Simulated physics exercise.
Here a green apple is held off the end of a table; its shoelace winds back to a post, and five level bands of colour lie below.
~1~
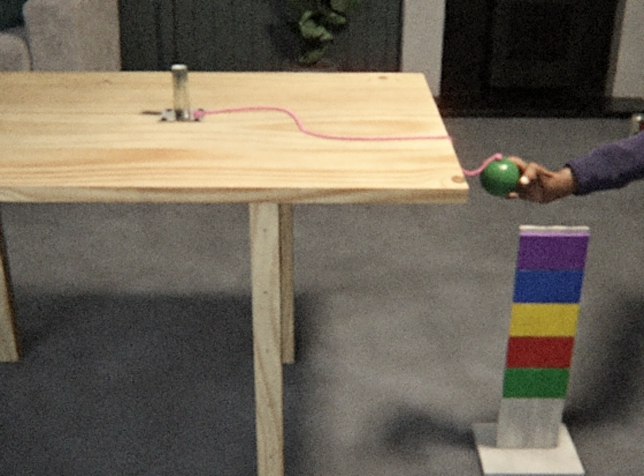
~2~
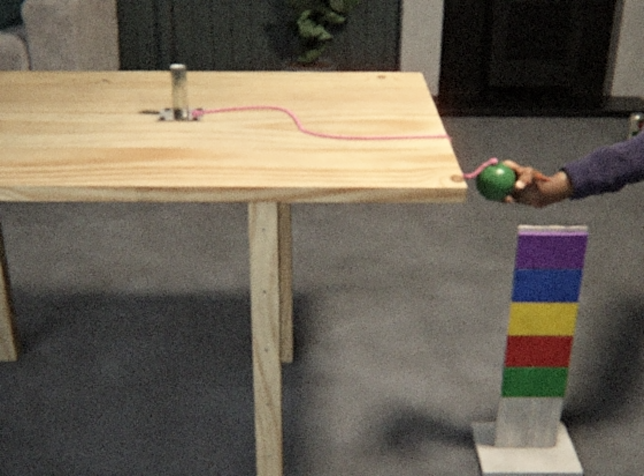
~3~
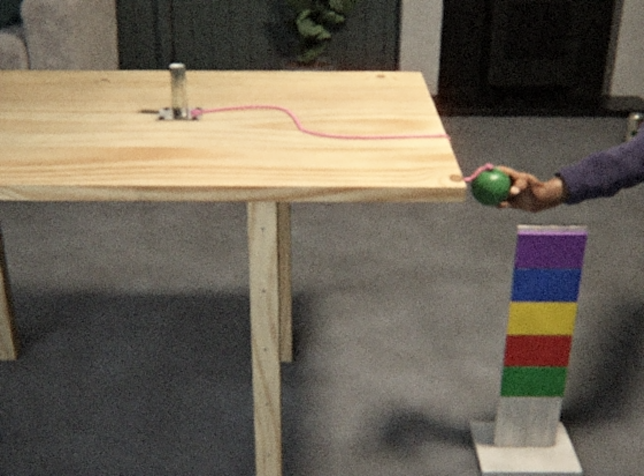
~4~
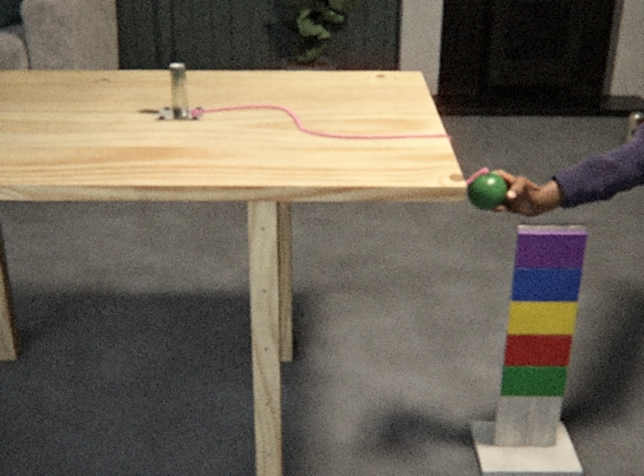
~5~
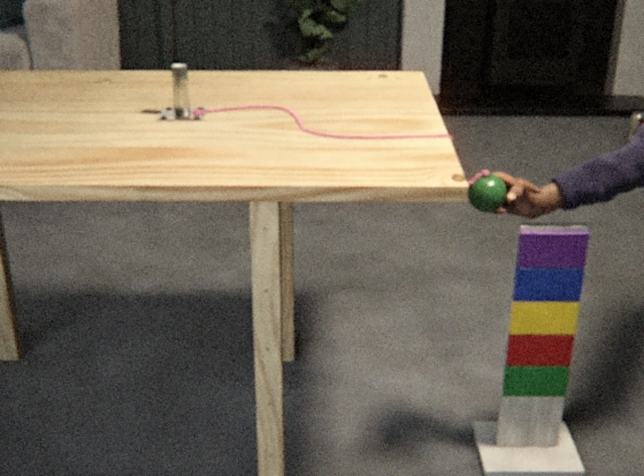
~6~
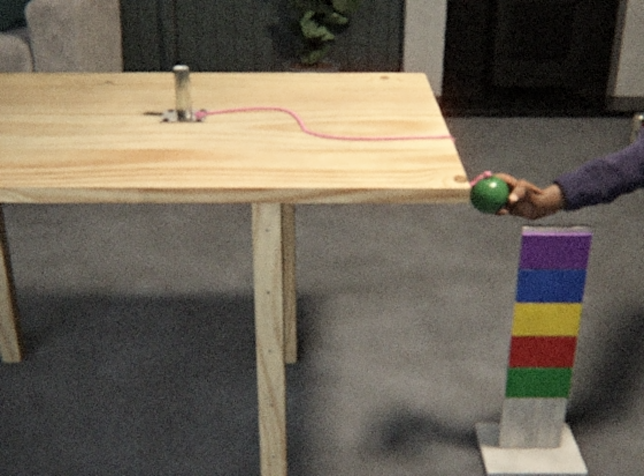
At the end of a wooden table, a hand holding a green ball on a pink cord shifts slightly left and down.
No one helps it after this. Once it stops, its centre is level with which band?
The blue band.
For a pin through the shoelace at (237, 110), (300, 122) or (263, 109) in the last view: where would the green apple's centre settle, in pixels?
Results: (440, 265); (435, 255); (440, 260).
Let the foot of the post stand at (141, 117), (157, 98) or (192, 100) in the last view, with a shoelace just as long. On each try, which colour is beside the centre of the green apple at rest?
In turn, purple, then purple, then blue.
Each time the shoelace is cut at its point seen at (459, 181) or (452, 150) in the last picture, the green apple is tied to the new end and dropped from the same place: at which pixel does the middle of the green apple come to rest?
Case by case it comes to about (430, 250) and then about (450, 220).
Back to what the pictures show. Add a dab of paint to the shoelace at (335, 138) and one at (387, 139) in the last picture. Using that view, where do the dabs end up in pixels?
First one: (396, 121); second one: (444, 127).
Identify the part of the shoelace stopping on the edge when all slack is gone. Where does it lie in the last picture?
(387, 139), give or take.
A little later, apple near (452, 257); level with purple.
Next, apple near (420, 261); level with blue.
Later still, apple near (429, 272); level with blue.
When it is over, apple near (443, 273); level with blue. The blue one.
